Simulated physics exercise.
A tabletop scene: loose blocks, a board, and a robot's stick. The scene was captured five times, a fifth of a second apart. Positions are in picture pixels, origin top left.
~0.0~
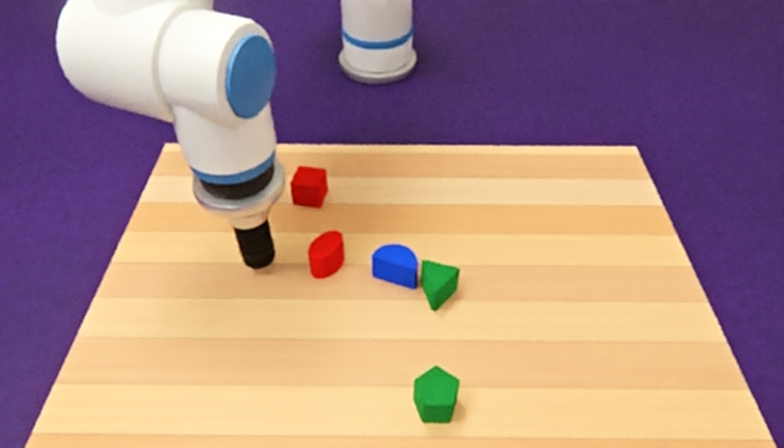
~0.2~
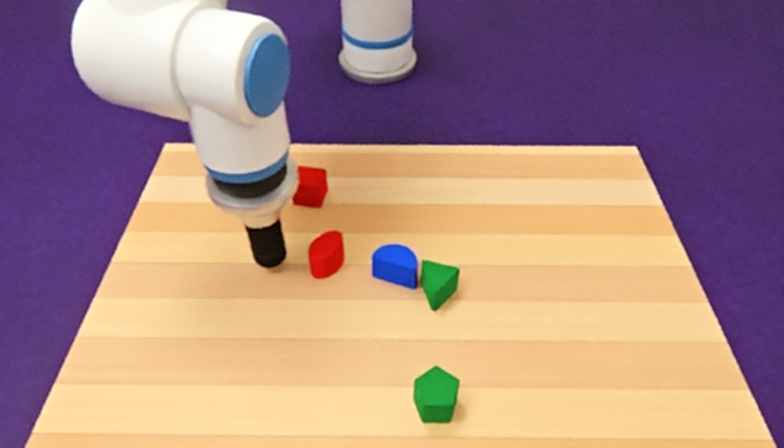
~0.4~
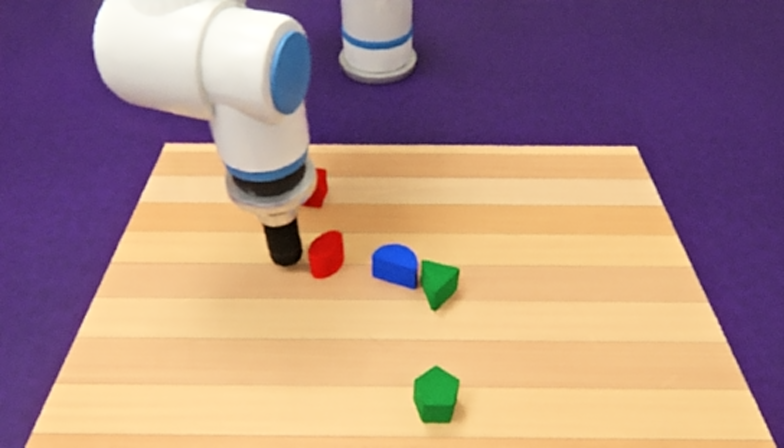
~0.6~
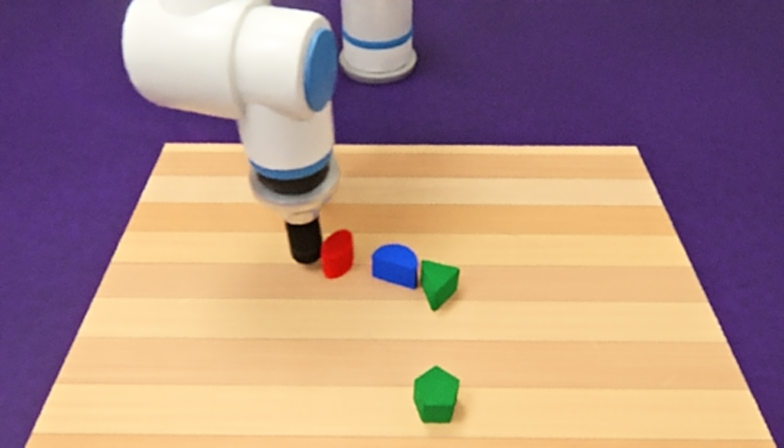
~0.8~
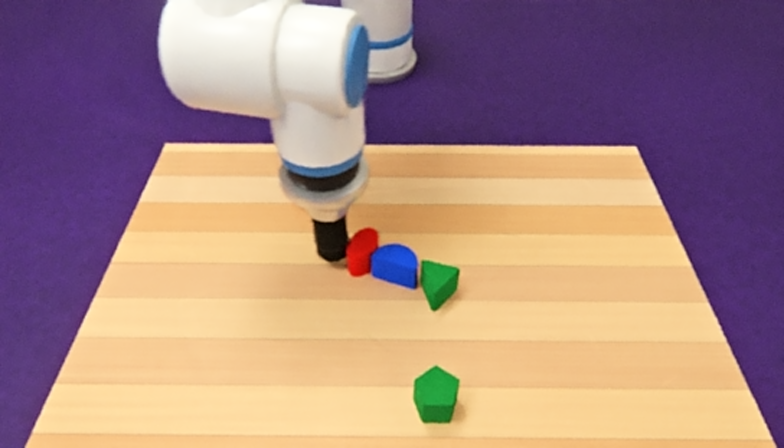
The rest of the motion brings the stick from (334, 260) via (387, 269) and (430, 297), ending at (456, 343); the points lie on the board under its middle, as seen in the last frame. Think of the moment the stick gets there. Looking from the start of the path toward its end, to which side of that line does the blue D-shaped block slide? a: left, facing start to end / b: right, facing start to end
a - left, facing start to end.
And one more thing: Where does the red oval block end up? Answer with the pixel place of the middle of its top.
For the centre of its top, I'd go with (460, 263).
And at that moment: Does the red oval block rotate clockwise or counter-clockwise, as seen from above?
It is turned anticlockwise.
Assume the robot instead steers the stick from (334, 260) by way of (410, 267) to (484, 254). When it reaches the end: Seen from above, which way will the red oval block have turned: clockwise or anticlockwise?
Viewed from above, clockwise.
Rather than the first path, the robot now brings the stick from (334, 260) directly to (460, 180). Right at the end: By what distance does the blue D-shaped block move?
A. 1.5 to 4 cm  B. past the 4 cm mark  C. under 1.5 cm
I'll go with C - under 1.5 cm.
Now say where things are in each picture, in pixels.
The first picture shows stick tip (259, 257); block tops, red oval block (325, 243); blue D-shaped block (397, 254); green pentagonal block (438, 386); green triangle (439, 272).
The second picture shows stick (271, 256); blocks unchanged.
The third picture shows stick (287, 255); blocks unchanged.
The fourth picture shows stick (307, 253); red oval block (337, 243).
The fifth picture shows stick (333, 251); red oval block (363, 241); blue D-shaped block (397, 254); green pentagonal block (438, 386); green triangle (439, 272).
The first path, step by step. One third of the way, stick (389, 260); red oval block (420, 249); blue D-shaped block (447, 270); green triangle (481, 285), turned 25° clockwise.
Two thirds of the way, stick (431, 289); red oval block (459, 263), turned 30° anticlockwise; blue D-shaped block (494, 286), turned 15° clockwise; green triangle (528, 303), turned 30° clockwise.
At the end, stick (458, 335); red oval block (460, 263), turned 35° anticlockwise; blue D-shaped block (495, 286), turned 15° clockwise; green pentagonal block in place; green triangle (529, 303), turned 30° clockwise.
